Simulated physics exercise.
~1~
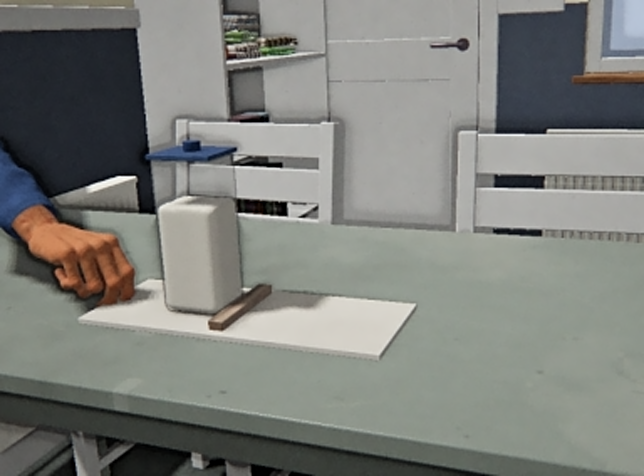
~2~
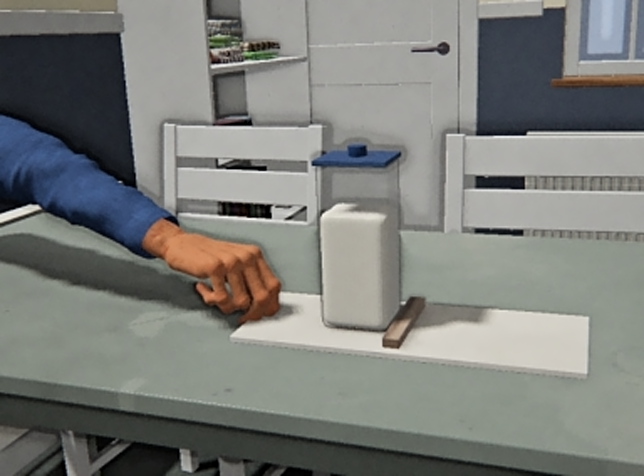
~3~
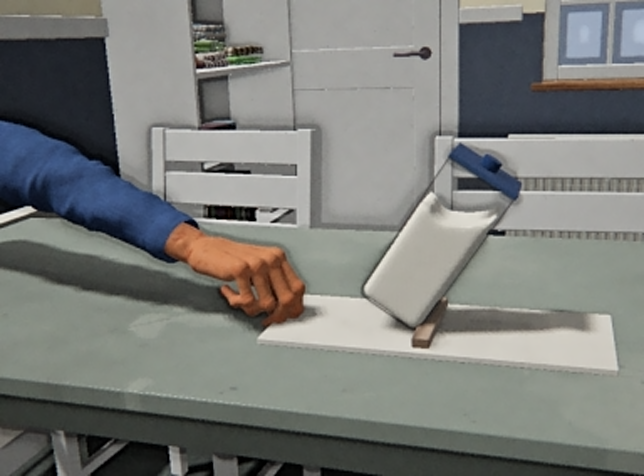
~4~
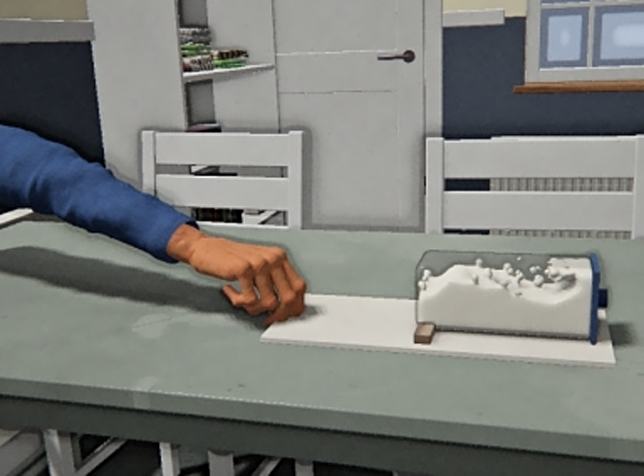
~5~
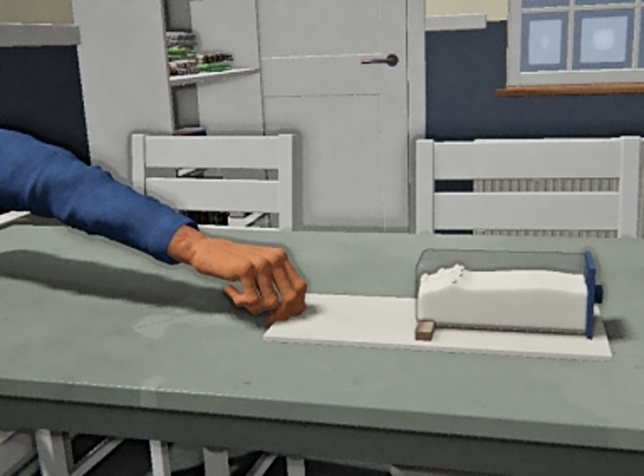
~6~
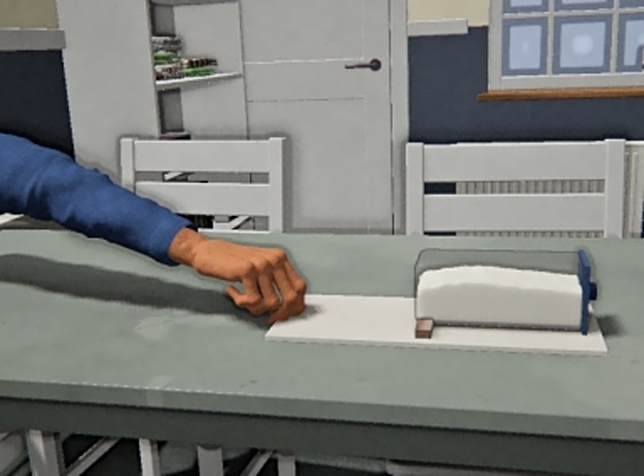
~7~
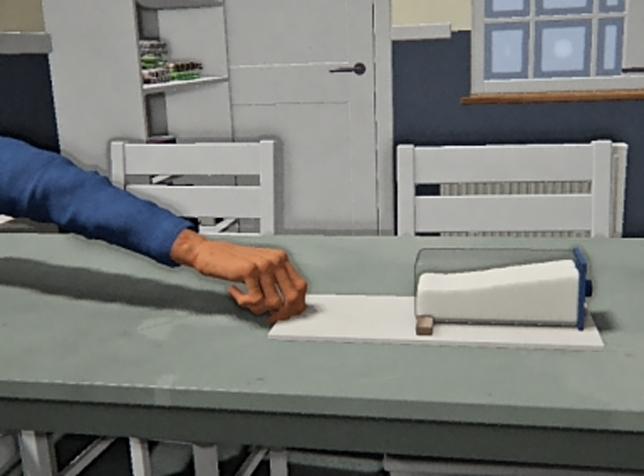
In a room with white chairs, a pale door and shelves behind, a grey-green table is seen from slightly above its front edge, the view drifting gently. A clear flask with a blue cap, partly filled with white milk, stands on a white board against a small brown strip, while a blue-sleeved hand rests at the board's left end. The hand and board slide right with the flask upright. As the board stops, the flask tips rightward over the strip and falls onto its side. The milk splashes inside, then settles, and the capped flask stays lying down.
